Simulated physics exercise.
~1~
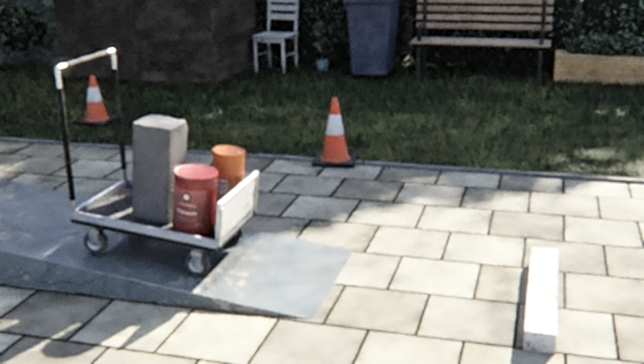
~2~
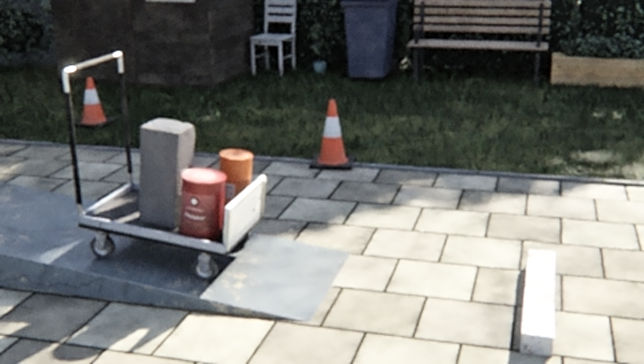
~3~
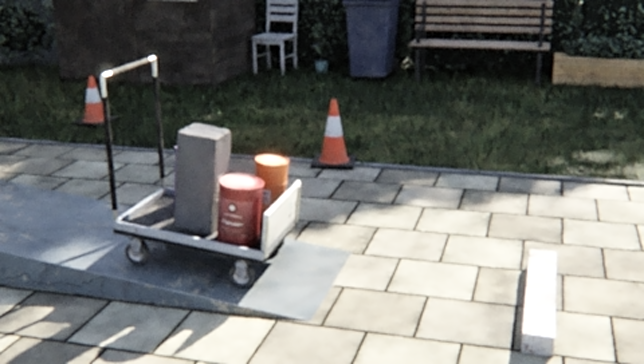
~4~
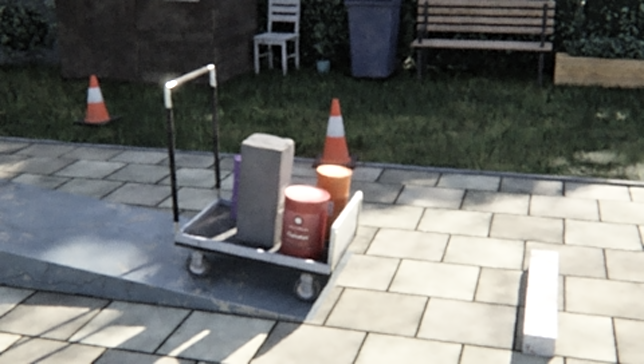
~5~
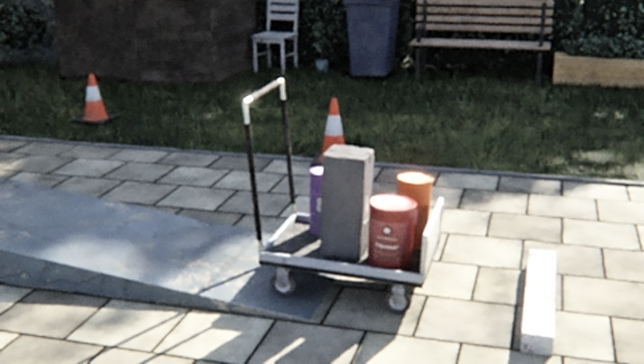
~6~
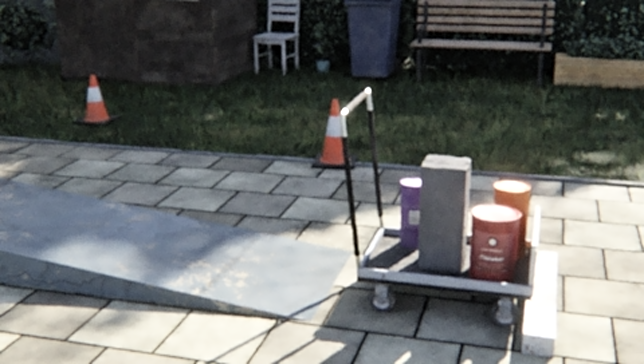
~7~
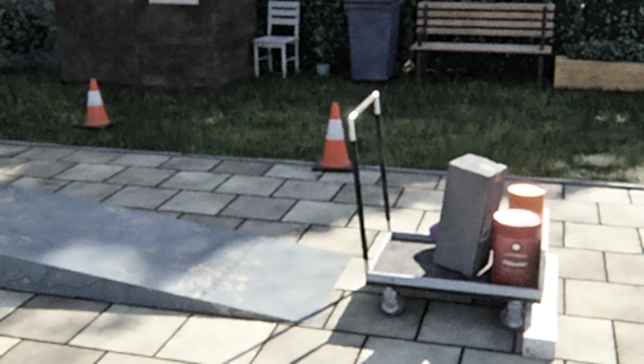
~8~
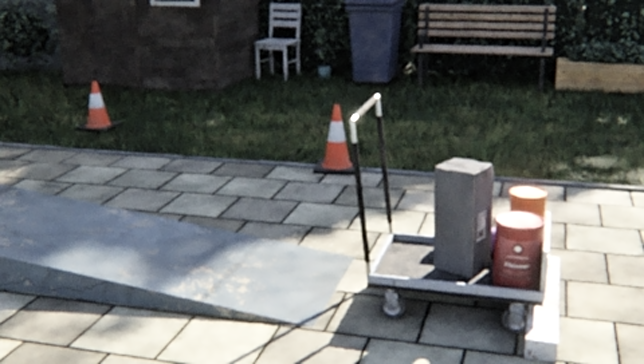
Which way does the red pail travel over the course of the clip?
The red pail moves to the right, riding on the trolley as it rolls off the ramp and up to the kerb.
